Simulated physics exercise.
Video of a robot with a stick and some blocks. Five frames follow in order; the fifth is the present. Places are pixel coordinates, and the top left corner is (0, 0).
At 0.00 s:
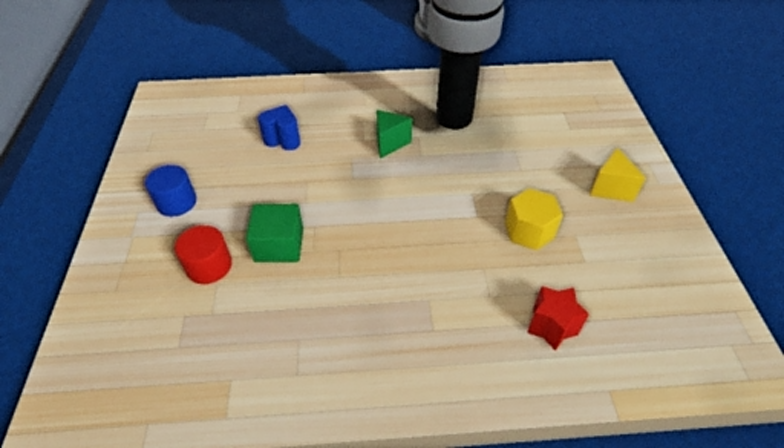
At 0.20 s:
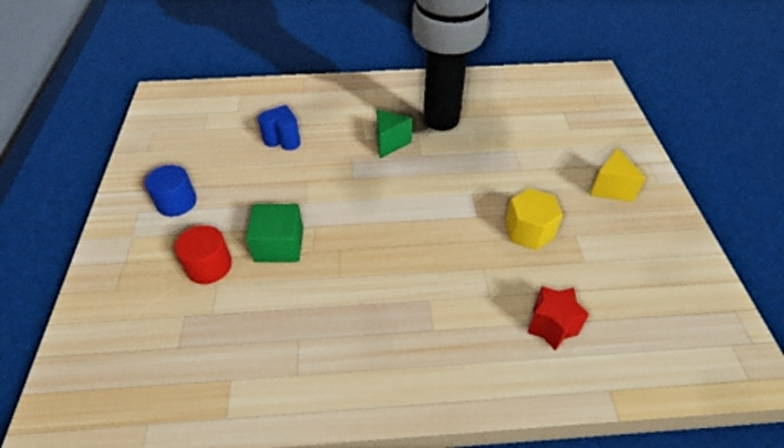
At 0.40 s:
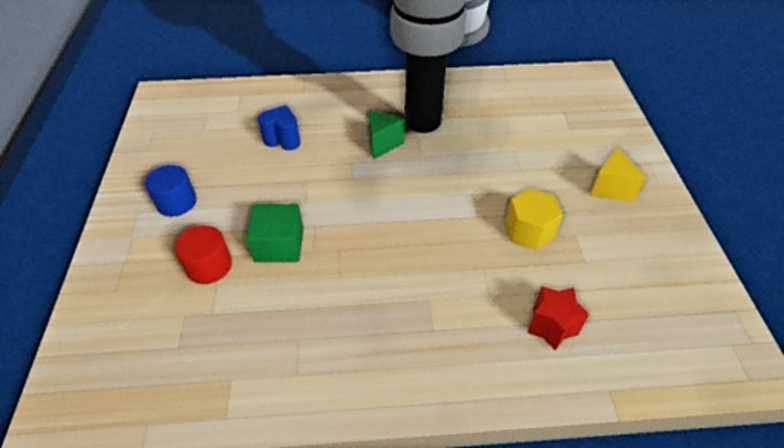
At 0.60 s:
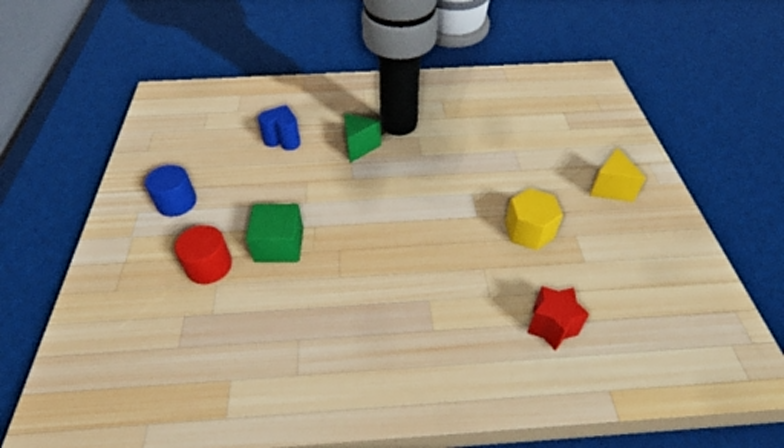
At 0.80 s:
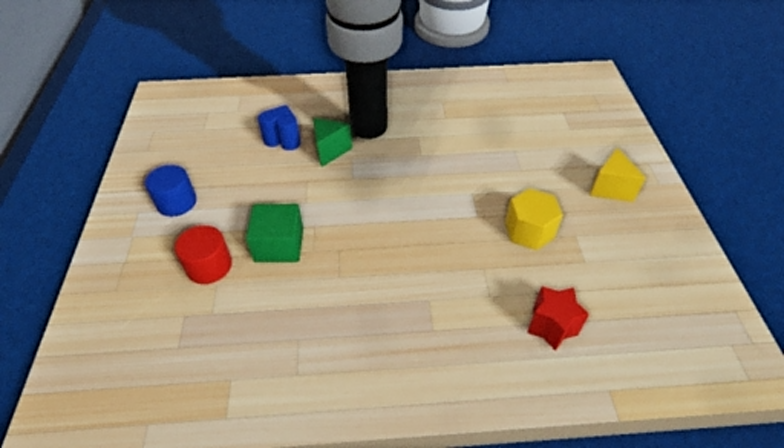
A robot's black stick moves left and pushes the green triangular block across the board.
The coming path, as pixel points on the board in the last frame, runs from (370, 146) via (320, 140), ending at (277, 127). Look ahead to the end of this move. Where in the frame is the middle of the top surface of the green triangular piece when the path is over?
So, by the moment the path ends, you'll find the top centre of the green triangular piece at (288, 132).
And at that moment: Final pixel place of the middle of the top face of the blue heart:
I think it will end close to (243, 116).
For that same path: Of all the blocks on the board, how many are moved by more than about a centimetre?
Answer: 2.
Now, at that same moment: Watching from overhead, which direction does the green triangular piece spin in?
The sense of turning is anti-clockwise.
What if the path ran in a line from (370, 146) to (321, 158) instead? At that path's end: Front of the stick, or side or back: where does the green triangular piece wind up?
Carried ahead at the end.
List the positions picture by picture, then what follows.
Stick's lower end at (454, 119); blue heart at (278, 115); green triangular piece at (390, 120), in the first picture.
Stick at (441, 120); blocks still, in the second picture.
Stick at (423, 122); green triangular piece at (382, 121), in the third picture.
Stick at (399, 125); green triangular piece at (358, 124), in the fourth picture.
Stick at (369, 128); blue heart at (278, 115); green triangular piece at (327, 128), in the fifth picture.
The first path, step by step. One third of the way, stick at (334, 125); blue heart at (272, 117), turned 25° clockwise; green triangular piece at (299, 133), turned 45° anticlockwise.
Two thirds of the way, stick at (301, 118); blue heart at (265, 118), turned 35° clockwise; green triangular piece at (289, 132), turned 105° anticlockwise.
At the end, stick at (273, 108); blue heart at (243, 116), turned 25° anticlockwise; green triangular piece at (288, 132), turned 110° anticlockwise.
